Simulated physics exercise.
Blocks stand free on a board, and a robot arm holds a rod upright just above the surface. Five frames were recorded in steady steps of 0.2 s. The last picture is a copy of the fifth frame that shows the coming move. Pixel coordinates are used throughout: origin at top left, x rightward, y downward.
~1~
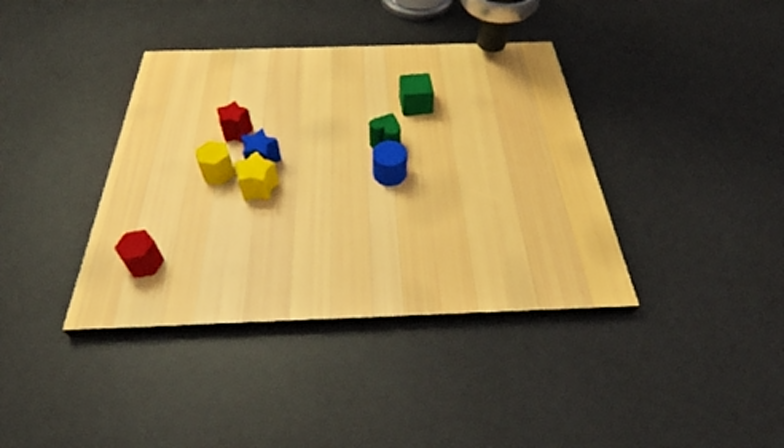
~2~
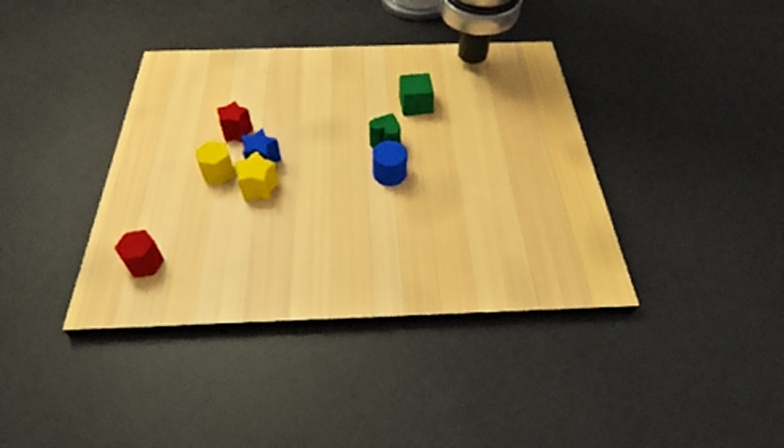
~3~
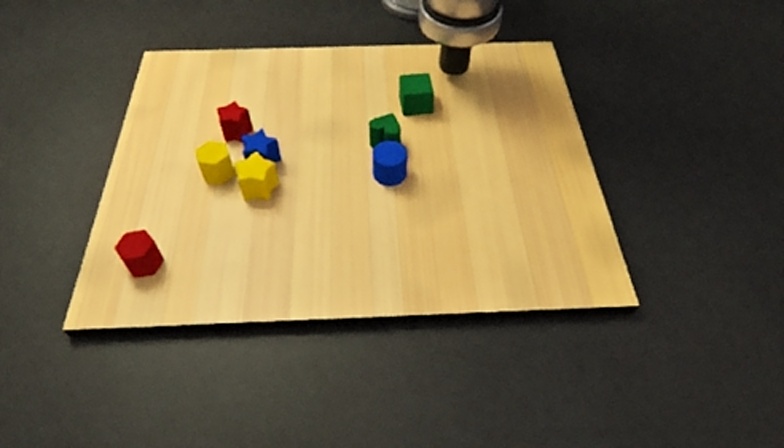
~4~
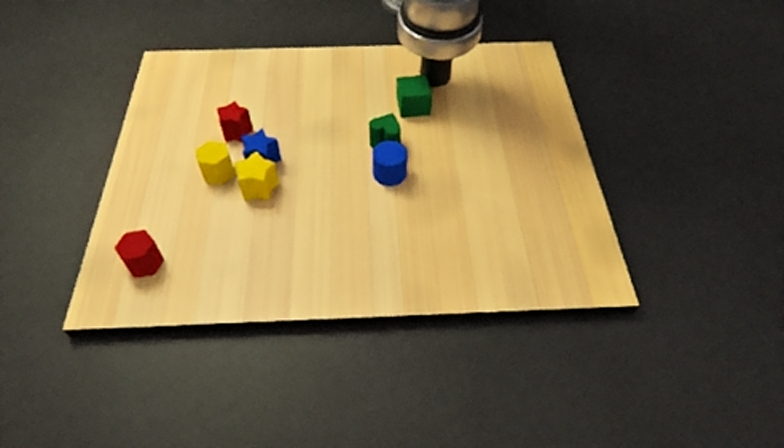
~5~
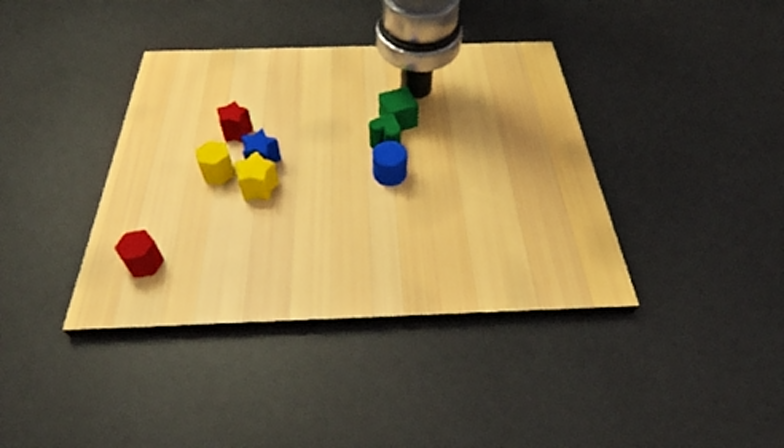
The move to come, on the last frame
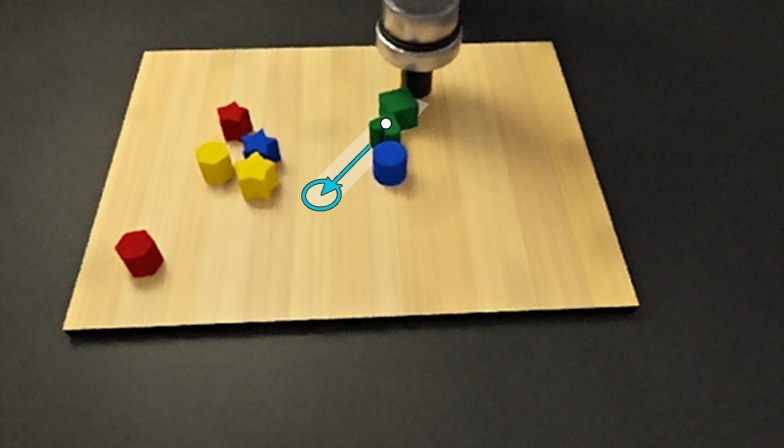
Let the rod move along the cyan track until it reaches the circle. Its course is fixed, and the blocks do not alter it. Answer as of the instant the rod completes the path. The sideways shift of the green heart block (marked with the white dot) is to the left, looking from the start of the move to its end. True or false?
True
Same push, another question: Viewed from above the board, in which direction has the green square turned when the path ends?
Answer: Clockwise.
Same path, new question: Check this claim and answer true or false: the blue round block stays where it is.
False - the claim does not hold.
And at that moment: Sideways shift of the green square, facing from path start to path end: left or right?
Taking start-to-end as forward, the block's sideways shift goes to the right.
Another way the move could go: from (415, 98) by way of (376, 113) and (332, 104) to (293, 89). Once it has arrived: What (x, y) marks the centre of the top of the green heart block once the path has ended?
By then it is at (383, 136).
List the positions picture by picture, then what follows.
In the first frame, rod's lower end at (491, 43); yellow star block at (253, 167); green heart block at (386, 123); blue round block at (390, 153); green square at (417, 83).
In the second frame, rod at (473, 55); blocks still.
In the third frame, rod at (454, 66); blocks still.
In the fourth frame, rod at (435, 77); green square at (414, 85).
In the fifth frame, rod at (416, 89); yellow star block at (253, 167); green heart block at (386, 124); blue round block at (390, 153); green square at (399, 99).
Drawn move, straight from (415, 98) to (322, 195); the dot is on the green heart block.
What follows on the original path. One third of the way, rod at (388, 118); green heart block at (368, 148), turned 75° anticlockwise; blue round block at (392, 161); green square at (358, 126), turned 20° clockwise.
Two thirds of the way, rod at (355, 151); green heart block at (361, 163), turned 105° anticlockwise; blue round block at (392, 162); green square at (320, 142), turned 25° clockwise.
At the end, rod at (320, 186); yellow star block still; green heart block at (361, 173), turned 125° anticlockwise; blue round block at (392, 162); green square at (304, 146), turned 55° clockwise.
